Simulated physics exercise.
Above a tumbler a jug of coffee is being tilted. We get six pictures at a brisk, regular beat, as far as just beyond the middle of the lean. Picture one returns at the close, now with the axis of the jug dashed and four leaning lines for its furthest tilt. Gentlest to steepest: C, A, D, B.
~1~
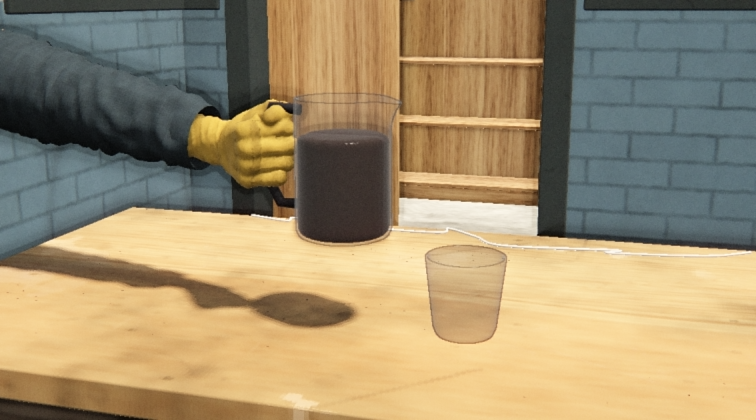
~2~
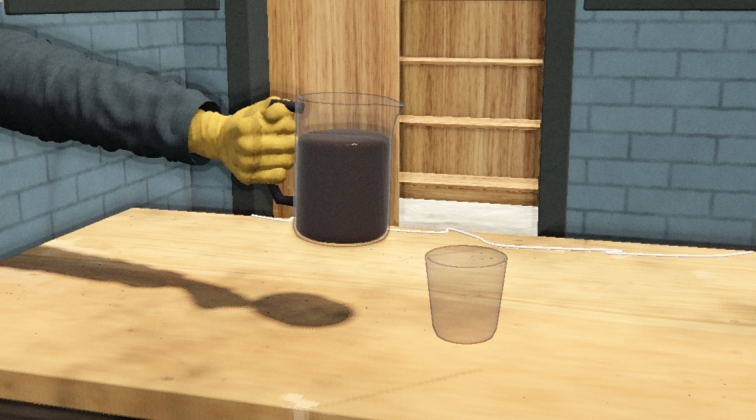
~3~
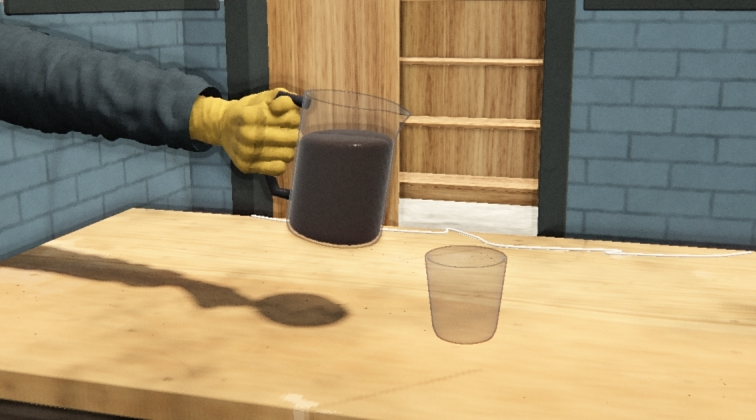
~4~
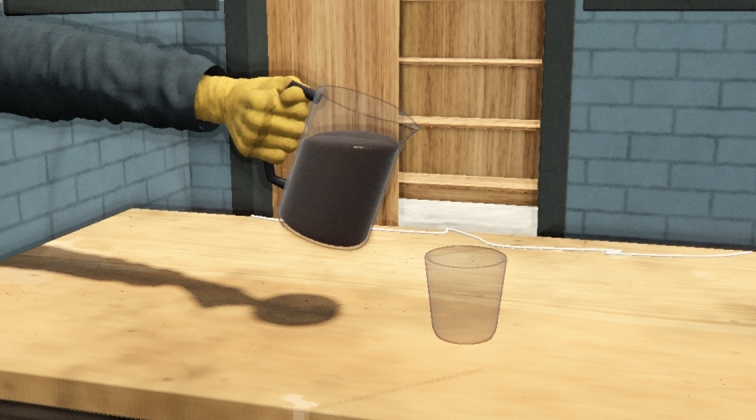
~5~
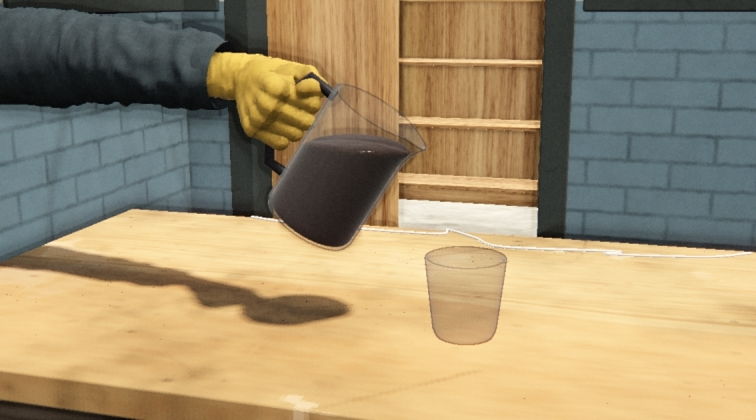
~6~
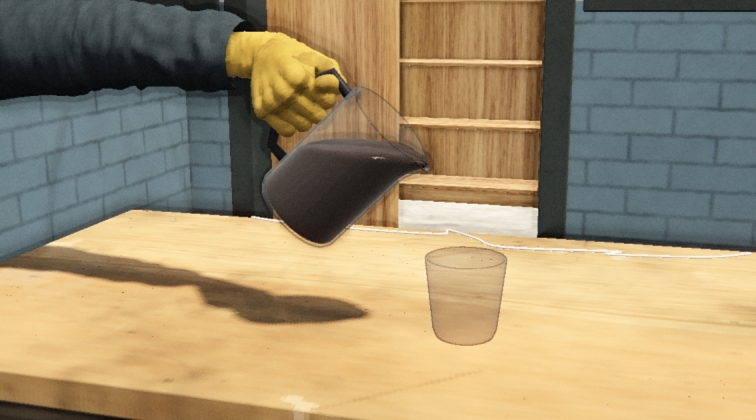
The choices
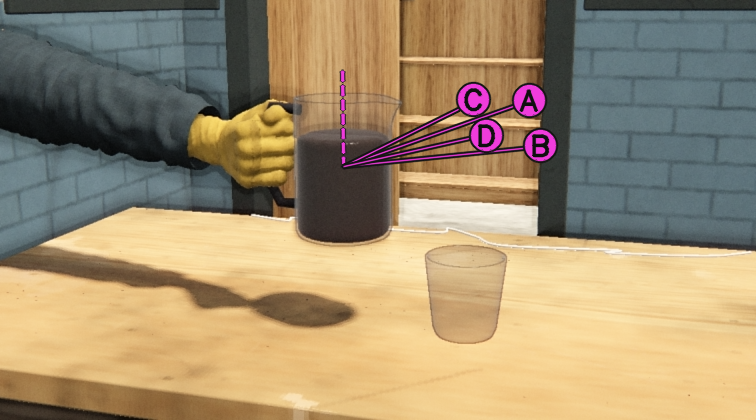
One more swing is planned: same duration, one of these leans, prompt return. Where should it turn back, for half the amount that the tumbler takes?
C.
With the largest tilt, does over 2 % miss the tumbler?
Yes, it does.
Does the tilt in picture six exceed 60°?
No, it does not.
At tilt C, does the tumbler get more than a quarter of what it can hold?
Yes, clearly.
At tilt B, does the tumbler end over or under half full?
Over.
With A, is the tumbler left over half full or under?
Over half.
On the marked copy, A at (514, 106); B at (523, 148); C at (458, 109); D at (469, 138).
With A, the tumbler ends with about 64 % of what it can hold; 6 % of the coffee is spilt.
With B, the tumbler ends with about 77 % of what it can hold; 23 % of the coffee is spilt.
With C, the tumbler ends with about 52 % of what it can hold.
With D, the tumbler ends with about 73 % of what it can hold; 13 % of the coffee is spilt.
